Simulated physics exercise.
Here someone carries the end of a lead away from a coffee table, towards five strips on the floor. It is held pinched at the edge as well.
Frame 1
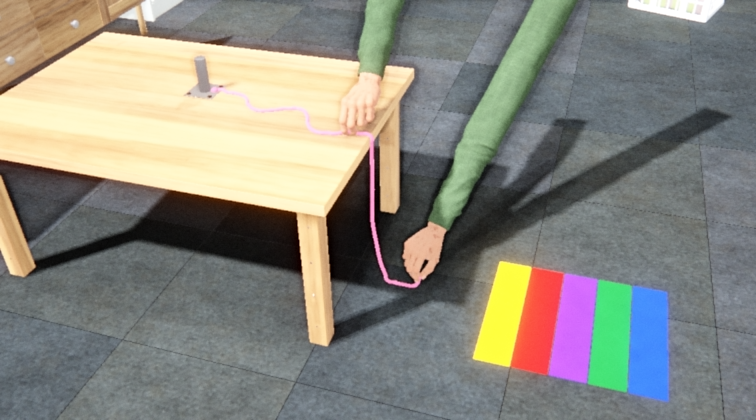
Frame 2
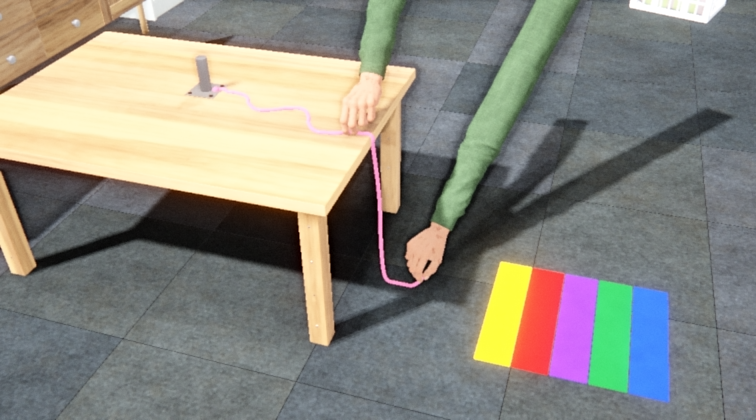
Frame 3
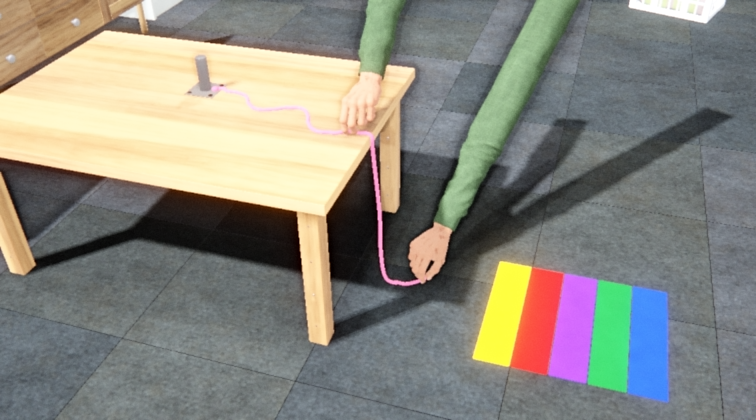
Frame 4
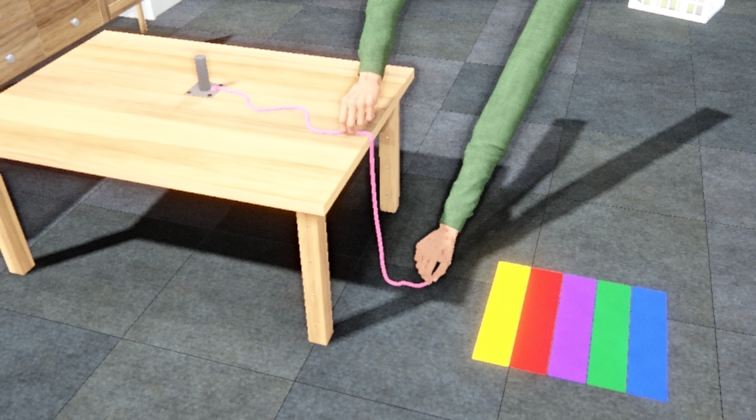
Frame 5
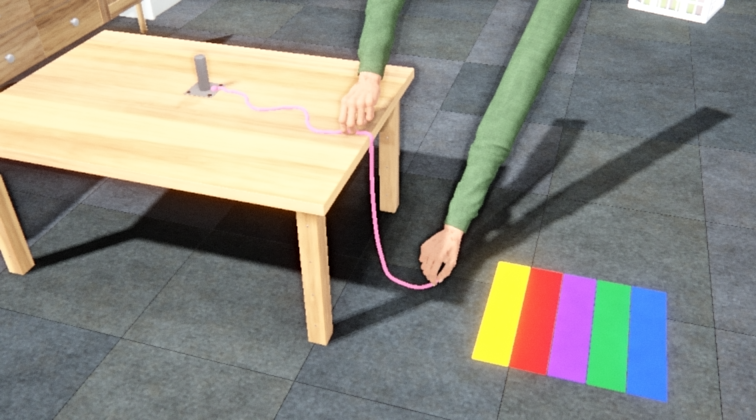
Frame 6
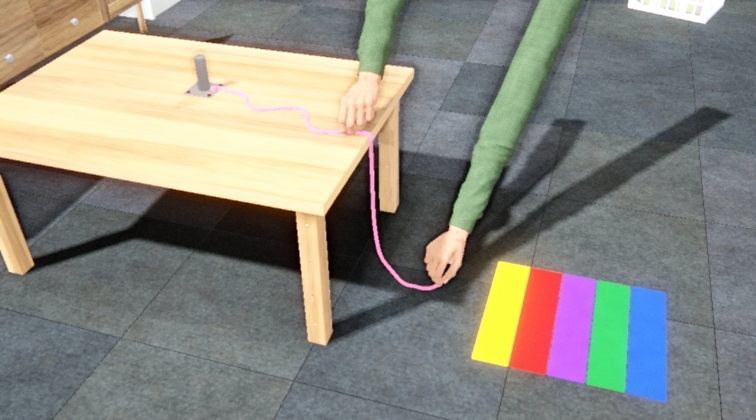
A room with a dark grey tiled floor is seen from above at an angle, the view staying still. A pink cord runs from a small grey post on a light wooden table to its right edge, where one green-sleeved hand pins it, and yellow, red, purple, green and blue strips lie at lower right. The other hand, holding the cord's hanging end low, moves slightly rightward.
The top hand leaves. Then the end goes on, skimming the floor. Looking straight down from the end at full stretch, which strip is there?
The purple strip is there.
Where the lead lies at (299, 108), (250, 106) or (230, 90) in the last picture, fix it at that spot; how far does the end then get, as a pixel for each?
Per try (px, approx.): (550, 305); (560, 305); (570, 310).
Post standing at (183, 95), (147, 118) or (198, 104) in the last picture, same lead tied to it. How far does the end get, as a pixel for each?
(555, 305), (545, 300) and (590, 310).
Early on, end near (520, 297); over yellow.
Midway, end near (554, 304); over red.
At the end of the slack, end near (574, 308); over purple. It gets as far as the purple strip.
